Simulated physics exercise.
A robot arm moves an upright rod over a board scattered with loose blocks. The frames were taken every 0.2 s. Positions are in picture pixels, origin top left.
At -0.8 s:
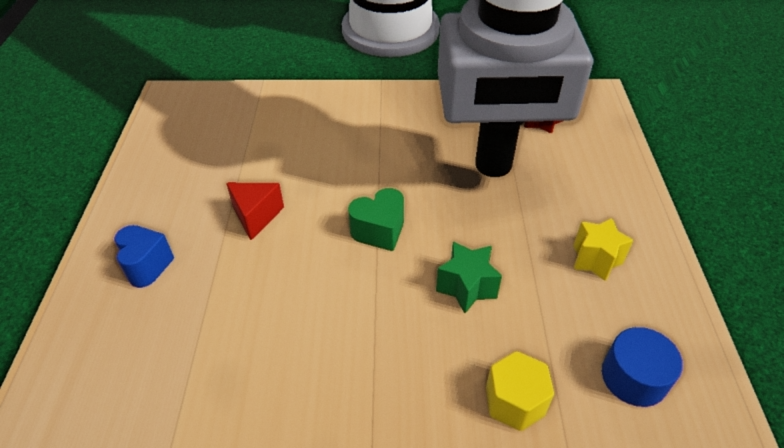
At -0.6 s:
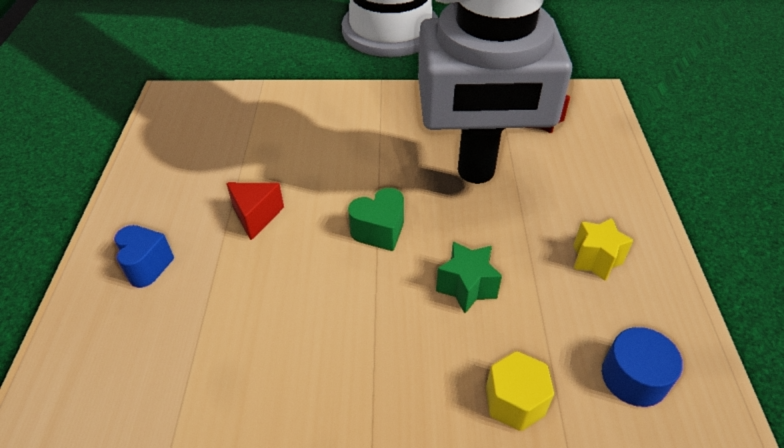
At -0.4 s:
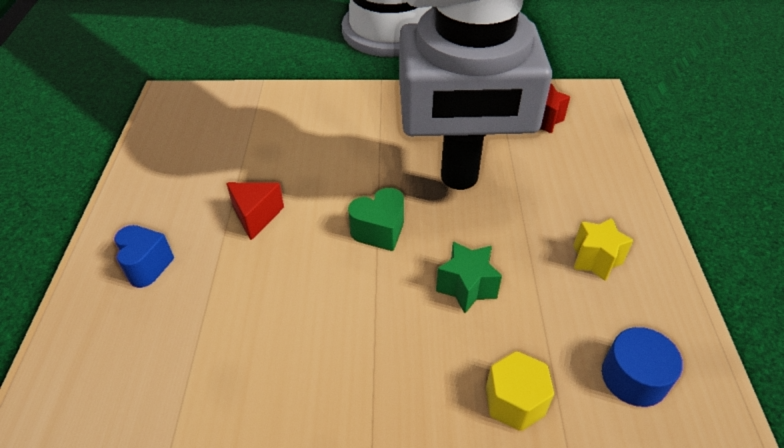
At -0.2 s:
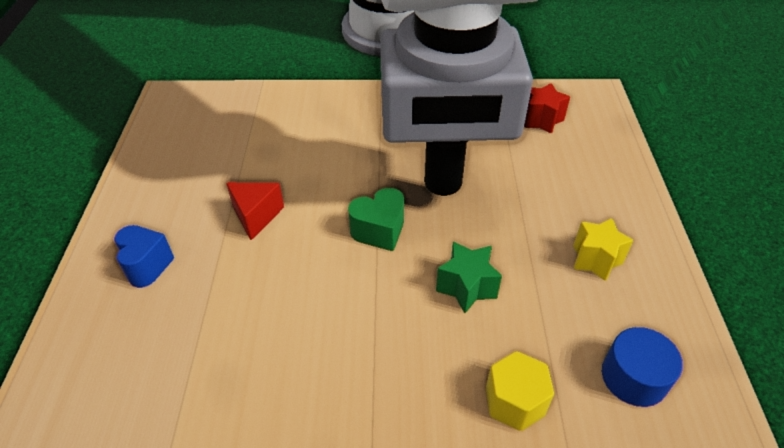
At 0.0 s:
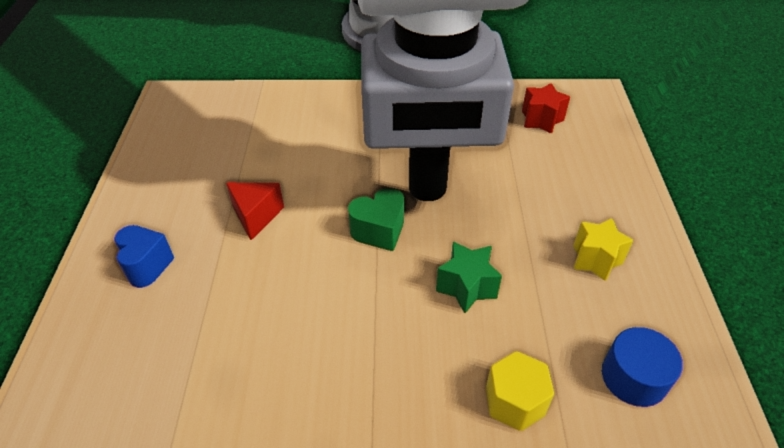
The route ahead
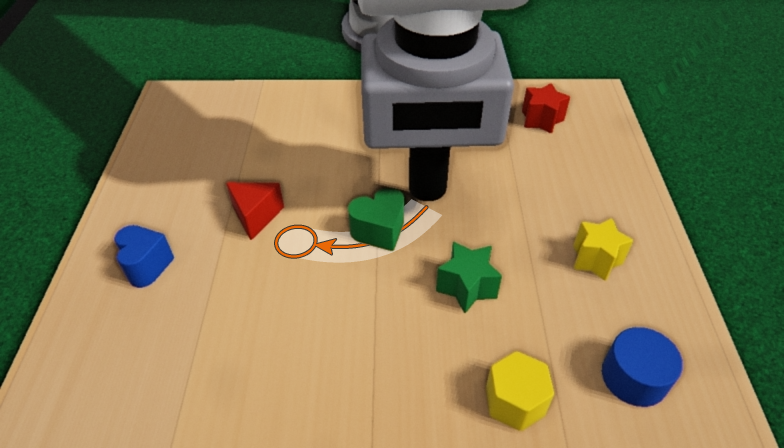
At first, a robot arm holds a black upright rod near the far right of a wooden board scattered with red, blue, green and yellow blocks. The arm then moves the rod steadily left and slightly nearer, uncovering a red star behind it, until the rod is just beside the unmoved green heart.
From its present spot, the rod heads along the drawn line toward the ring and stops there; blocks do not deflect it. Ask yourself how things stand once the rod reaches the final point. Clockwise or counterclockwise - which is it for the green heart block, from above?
Its spin: Anticlockwise.
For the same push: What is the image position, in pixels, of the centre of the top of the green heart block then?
It is at (259, 247).
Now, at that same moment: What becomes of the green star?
By the end it is where it was.
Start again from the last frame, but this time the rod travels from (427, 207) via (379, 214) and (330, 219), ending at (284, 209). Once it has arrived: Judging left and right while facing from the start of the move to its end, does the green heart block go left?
Yes.
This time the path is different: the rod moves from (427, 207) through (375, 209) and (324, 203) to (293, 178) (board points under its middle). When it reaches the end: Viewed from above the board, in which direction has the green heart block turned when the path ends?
Seen from above, its turn is counter-clockwise.
The drawn path runs from (427, 207) through (394, 234) and (346, 247) to (296, 241).
What follows on the original path. One third of the way, rod at (393, 217); green heart block at (345, 224), turned 15° clockwise.
Two thirds of the way, rod at (344, 230); green heart block at (294, 240).
At the end, rod at (293, 224); red triangle not moved; green heart block at (259, 247), turned 45° anticlockwise; green star not moved.
